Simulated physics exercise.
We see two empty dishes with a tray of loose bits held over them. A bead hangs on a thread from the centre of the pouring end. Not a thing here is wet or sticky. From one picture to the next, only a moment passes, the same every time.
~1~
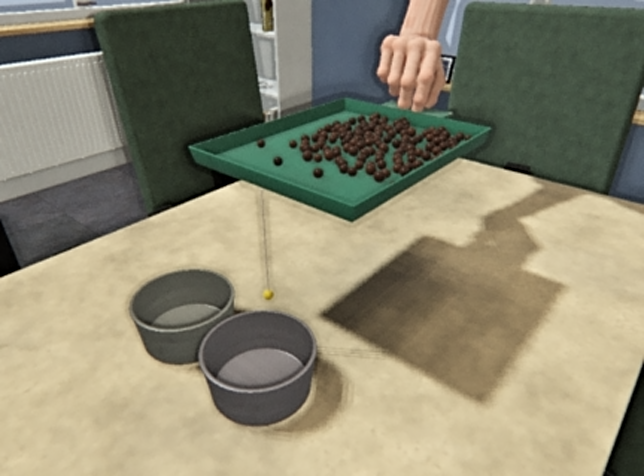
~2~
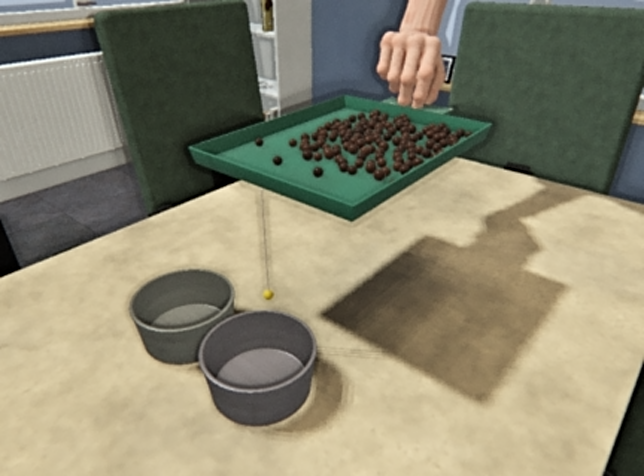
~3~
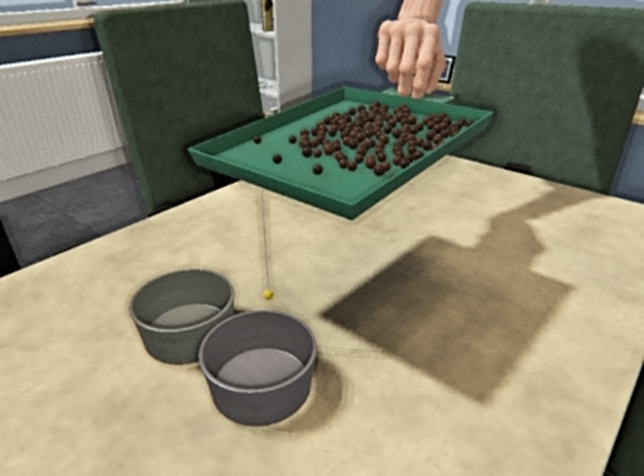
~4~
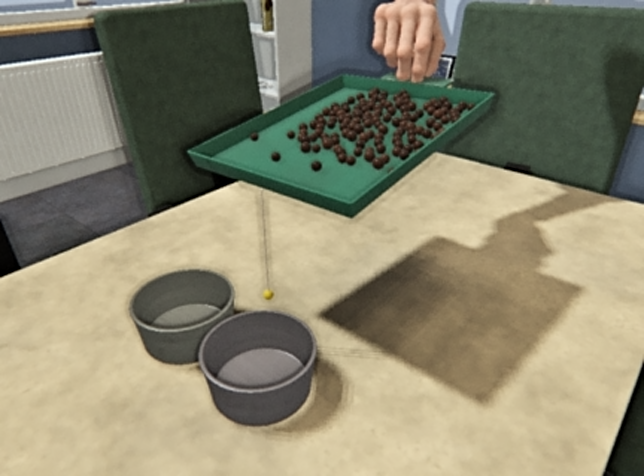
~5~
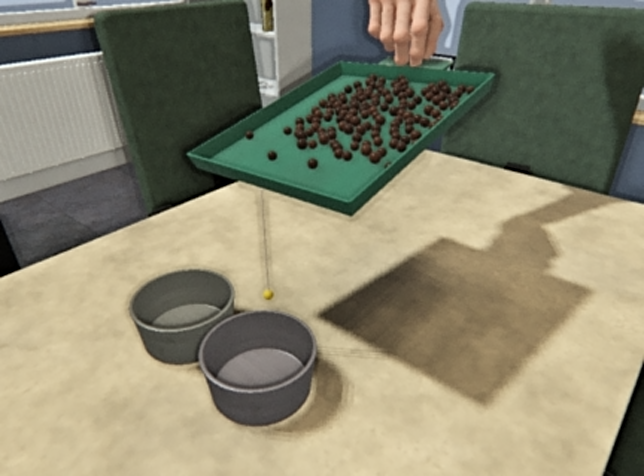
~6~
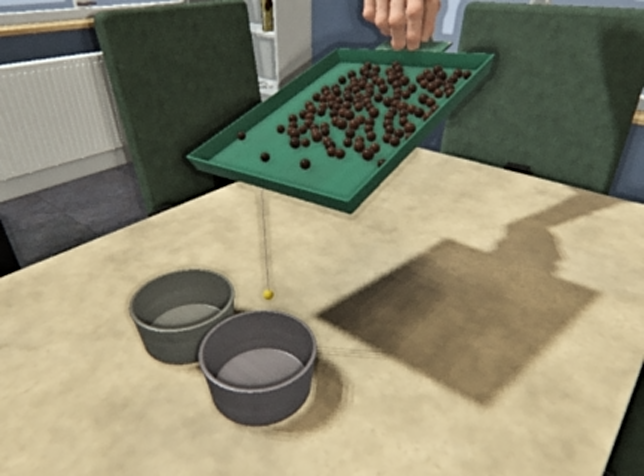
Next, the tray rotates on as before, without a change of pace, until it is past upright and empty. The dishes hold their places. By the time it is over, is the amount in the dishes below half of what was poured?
The dishes end up holding in excess of half.
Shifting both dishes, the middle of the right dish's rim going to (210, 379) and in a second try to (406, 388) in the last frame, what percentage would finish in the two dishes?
Roughly 10 per cent, then roughly 0 per cent.
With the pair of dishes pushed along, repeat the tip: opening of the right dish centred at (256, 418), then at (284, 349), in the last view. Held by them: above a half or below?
At place one a lesser share; at place two the greater share.
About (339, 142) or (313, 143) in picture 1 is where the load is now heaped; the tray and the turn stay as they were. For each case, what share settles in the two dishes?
Estimate: 80 % first, 90 % second.
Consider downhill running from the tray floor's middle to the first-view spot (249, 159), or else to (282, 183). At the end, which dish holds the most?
Try one: The leftmost dish. Try two: The rightmost dish.
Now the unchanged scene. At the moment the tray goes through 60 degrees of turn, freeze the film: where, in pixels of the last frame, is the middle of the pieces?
Somewhere about pixel (224, 177).
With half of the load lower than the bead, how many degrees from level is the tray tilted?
Close to 90 degrees, I reckon.
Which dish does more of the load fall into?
More winds up in the leftward dish.
Shortly afterwards, tray tipped steeply; near two thirds on the tray; only a few in the right dish; a little in the left dish; a little outside both; a little in the air.
Next, tray tipped right over; a little on the tray; a little in the right dish; near half in the left dish; near a quarter outside both; near a quarter in the air.
Some moments later, tray tipped past a quarter turn; a little in the right dish; near two thirds in the left dish; near a quarter outside both.
In the end, tray tipped past a quarter turn; a little in the right dish; near two thirds in the left dish; near a quarter outside both.
